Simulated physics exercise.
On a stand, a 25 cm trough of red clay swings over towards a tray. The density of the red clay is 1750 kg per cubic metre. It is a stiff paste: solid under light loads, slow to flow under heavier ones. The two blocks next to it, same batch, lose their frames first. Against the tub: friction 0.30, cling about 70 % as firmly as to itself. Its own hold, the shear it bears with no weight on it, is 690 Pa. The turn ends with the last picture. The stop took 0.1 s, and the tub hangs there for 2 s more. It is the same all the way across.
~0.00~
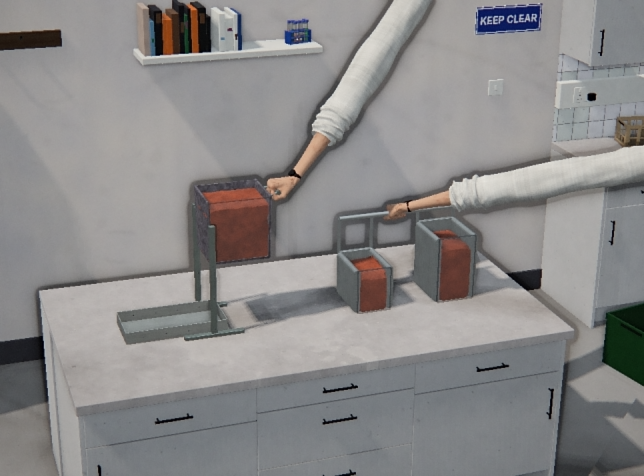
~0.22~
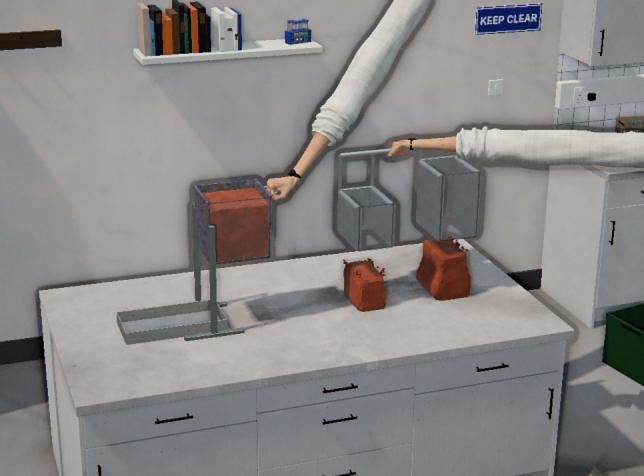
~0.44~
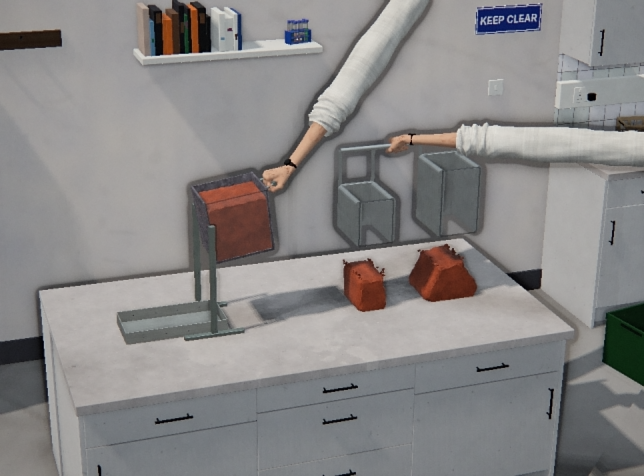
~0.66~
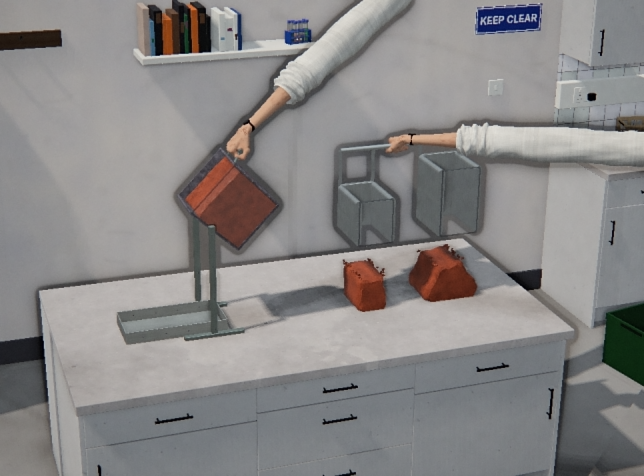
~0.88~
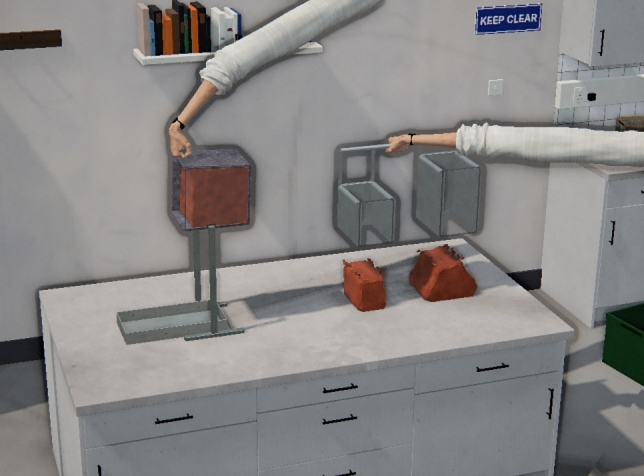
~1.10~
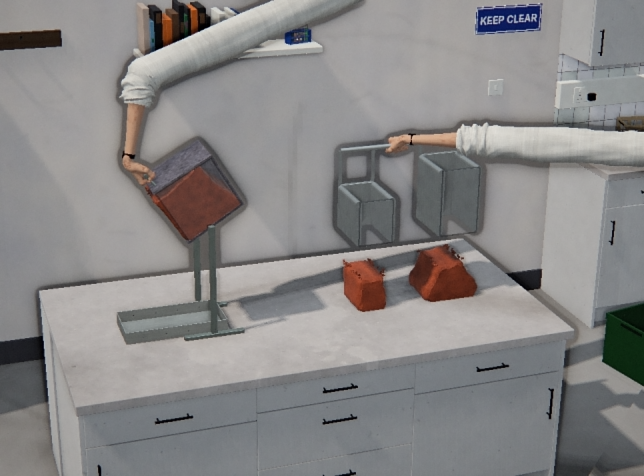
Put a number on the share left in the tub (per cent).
The share left in the tub is near 5 %.
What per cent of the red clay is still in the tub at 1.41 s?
About 16 %.
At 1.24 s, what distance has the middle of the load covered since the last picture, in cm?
Some 12 cm.
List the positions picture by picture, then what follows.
In the first picture, handle-side rim at (269, 197), tilt 0 degrees; crest of the red clay at (260, 205); block heights 15 cm, 24 cm (left to right).
In the second picture, handle-side rim at (269, 197), tilt 0 degrees; crest of the red clay at (260, 205); block heights 15 cm, 21 cm (left to right).
In the third picture, handle-side rim at (266, 189), tilt 8 degrees; crest of the red clay at (262, 198); block heights 15 cm, 17 cm (left to right).
In the fourth picture, handle-side rim at (233, 165), tilt 45 degrees; crest of the red clay at (239, 174); block heights 15 cm, 17 cm (left to right).
In the fifth picture, handle-side rim at (185, 169), tilt 88 degrees; crest of the red clay at (198, 170); block heights 15 cm, 17 cm (left to right).
In the sixth picture, handle-side rim at (155, 195), tilt 120 degrees; crest of the red clay at (197, 169); block heights 15 cm, 17 cm (left to right).
After 1.24 s, the tub is at 121 degrees and holds 49 %.
After 1.41 s, the tub is at 121 degrees and holds 16 %.
After 1.58 s, the tub is at 121 degrees and holds 5 %.
After 1.75 s, the tub is at 121 degrees and holds 5 %.
After 3.10 s, the tub is at 121 degrees and holds 5 %.
